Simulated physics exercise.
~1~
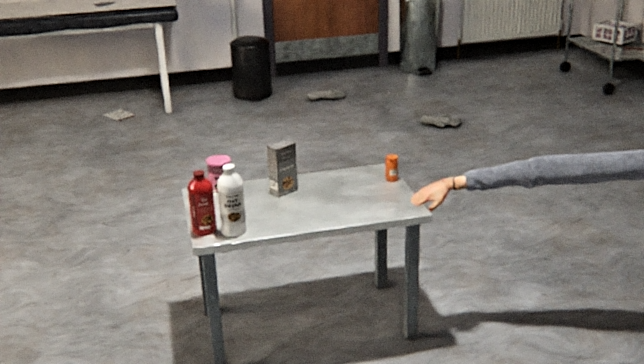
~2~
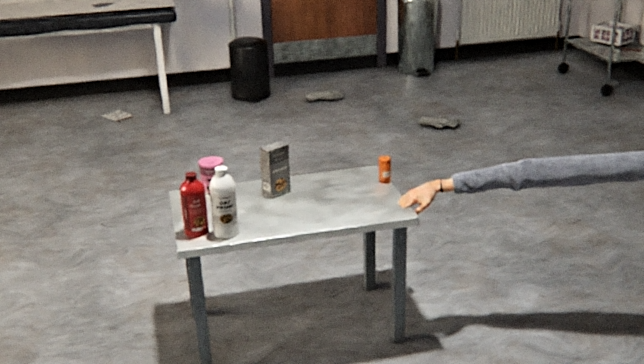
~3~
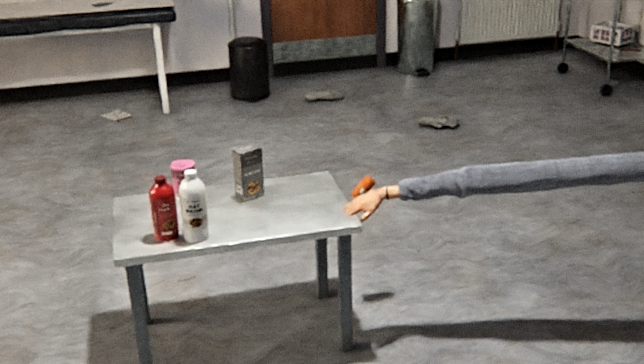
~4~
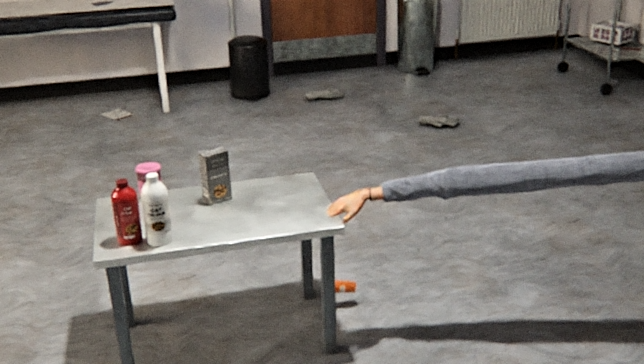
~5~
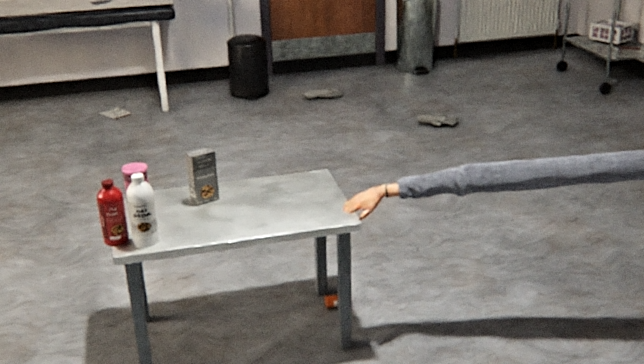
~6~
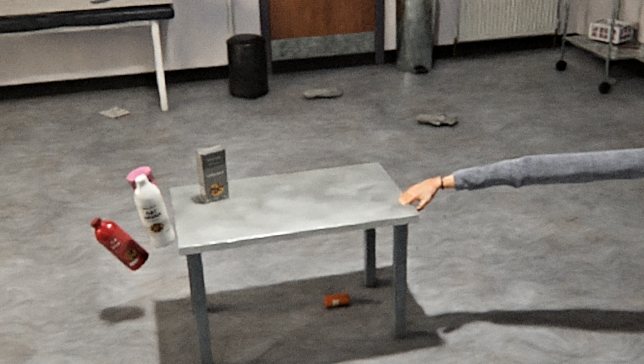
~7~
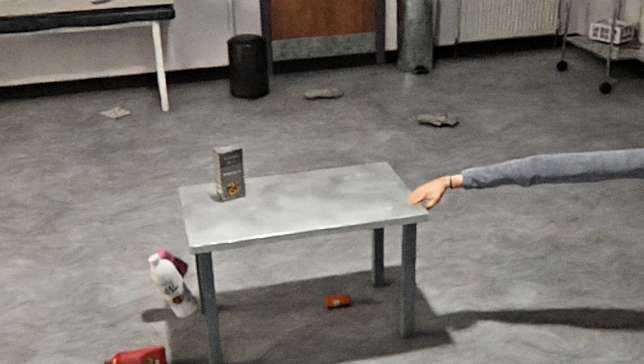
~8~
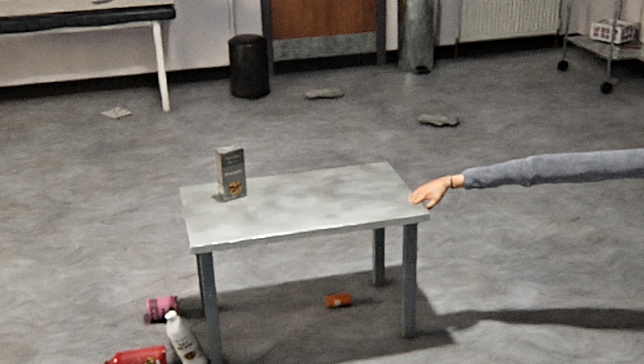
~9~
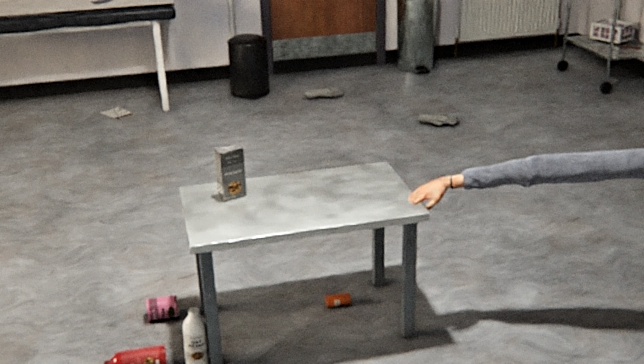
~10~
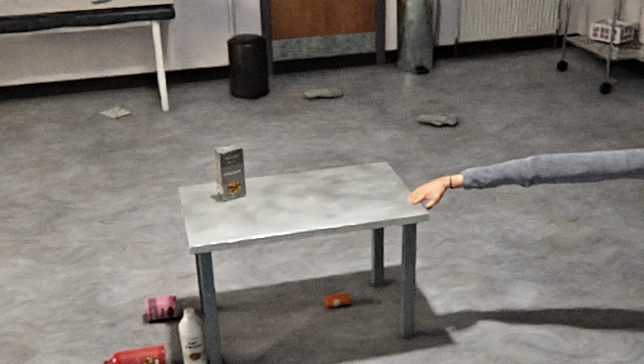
A hand jerks a table left and back, spilling everything except the grey packet.
